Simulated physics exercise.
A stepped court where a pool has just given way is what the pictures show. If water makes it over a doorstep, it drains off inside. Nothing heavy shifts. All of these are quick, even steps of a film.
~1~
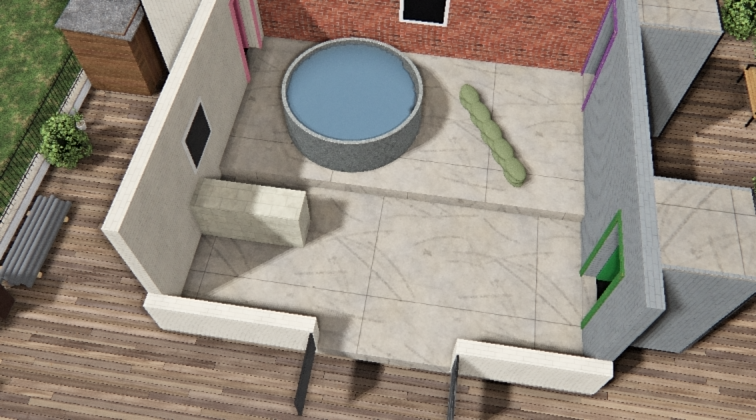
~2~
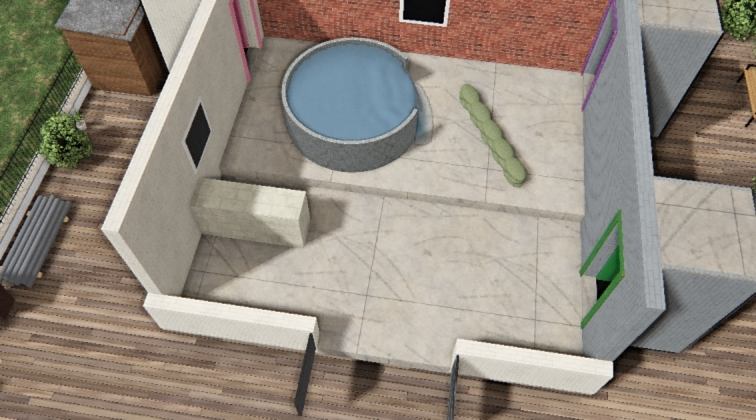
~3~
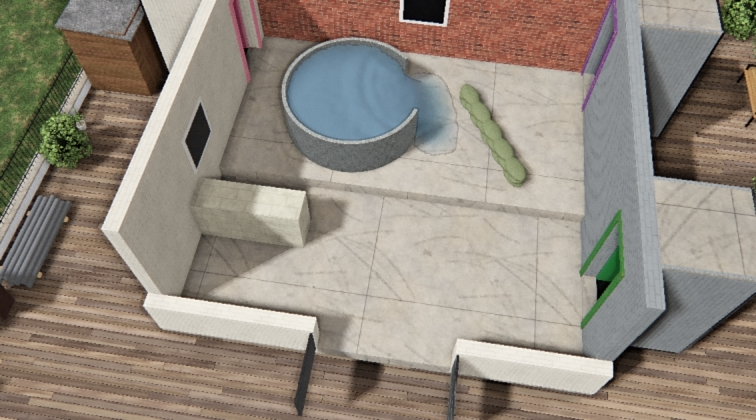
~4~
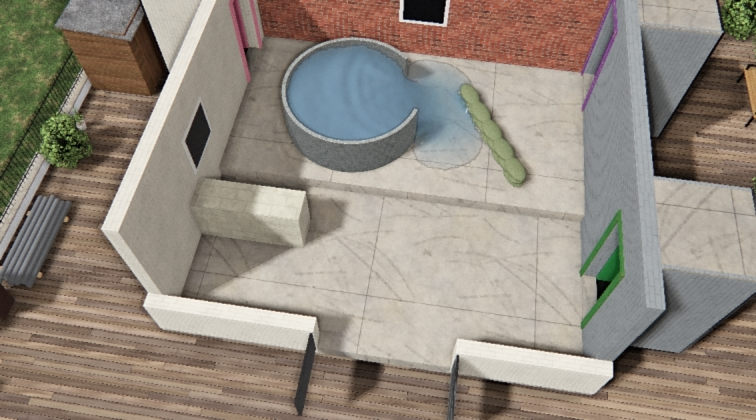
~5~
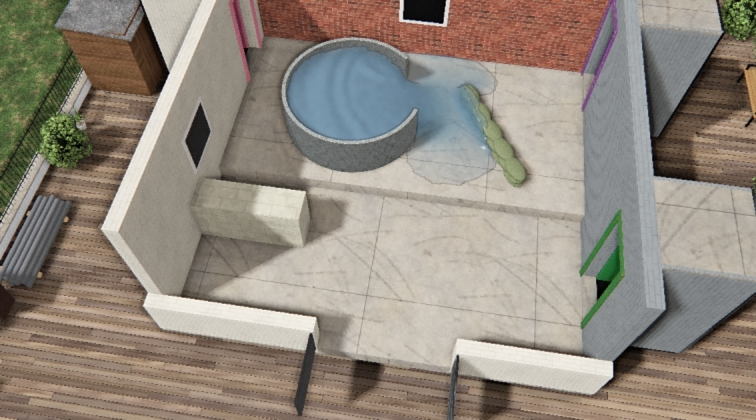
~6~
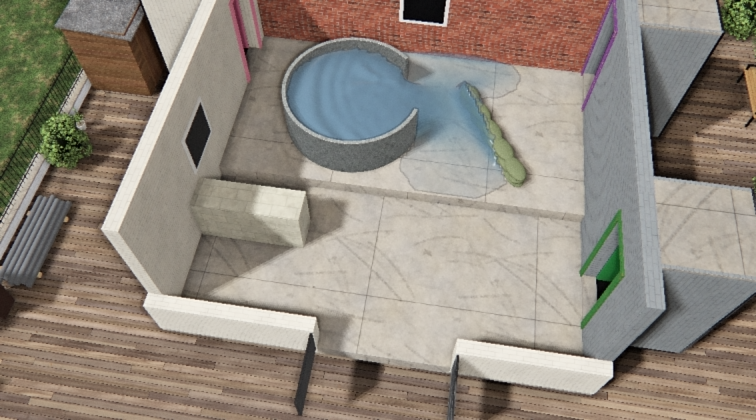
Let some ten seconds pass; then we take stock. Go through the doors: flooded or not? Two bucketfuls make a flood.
One by one: The green door exceeds two buckets, the pink door exceeds two buckets, the purple door exceeds two buckets.
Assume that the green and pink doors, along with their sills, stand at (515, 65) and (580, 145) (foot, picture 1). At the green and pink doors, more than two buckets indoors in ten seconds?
As it turns out, the green door spills past but the pink door spills past.
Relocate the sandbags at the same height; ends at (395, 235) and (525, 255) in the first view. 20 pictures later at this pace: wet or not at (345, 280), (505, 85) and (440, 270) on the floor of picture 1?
Spared, submerged, spared.
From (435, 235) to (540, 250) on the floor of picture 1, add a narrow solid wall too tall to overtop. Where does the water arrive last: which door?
I'd say the one in pink.
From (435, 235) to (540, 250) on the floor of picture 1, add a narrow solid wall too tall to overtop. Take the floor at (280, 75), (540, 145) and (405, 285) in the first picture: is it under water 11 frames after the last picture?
Lab note - spot 1 parched, spot 2 inundated, spot 3 parched.
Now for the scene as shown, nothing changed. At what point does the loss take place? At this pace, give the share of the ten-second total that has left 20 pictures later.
About 25 per cent.
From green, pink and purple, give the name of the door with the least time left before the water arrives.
First comes the one in purple.
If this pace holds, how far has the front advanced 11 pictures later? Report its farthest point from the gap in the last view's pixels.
I'd say around (579, 373).
A moment on, water covers 25 % of the floor; the green door not reached, the pink door not reached, the purple door under two buckets in.
Next, water covers 50 % of the floor; the green door wet at the sill, nothing in, the pink door not reached, the purple door far over two buckets in.
Then, water covers 65 % of the floor; the green door under two buckets in, the pink door wet at the sill, nothing in, the purple door far over two buckets in.
Later, water covers 75 % of the floor; the green door over two buckets in, the pink door over two buckets in, the purple door far over two buckets in.
In the end, water covers 90 % of the floor; the green door far over two buckets in, the pink door far over two buckets in, the purple door far over two buckets in.
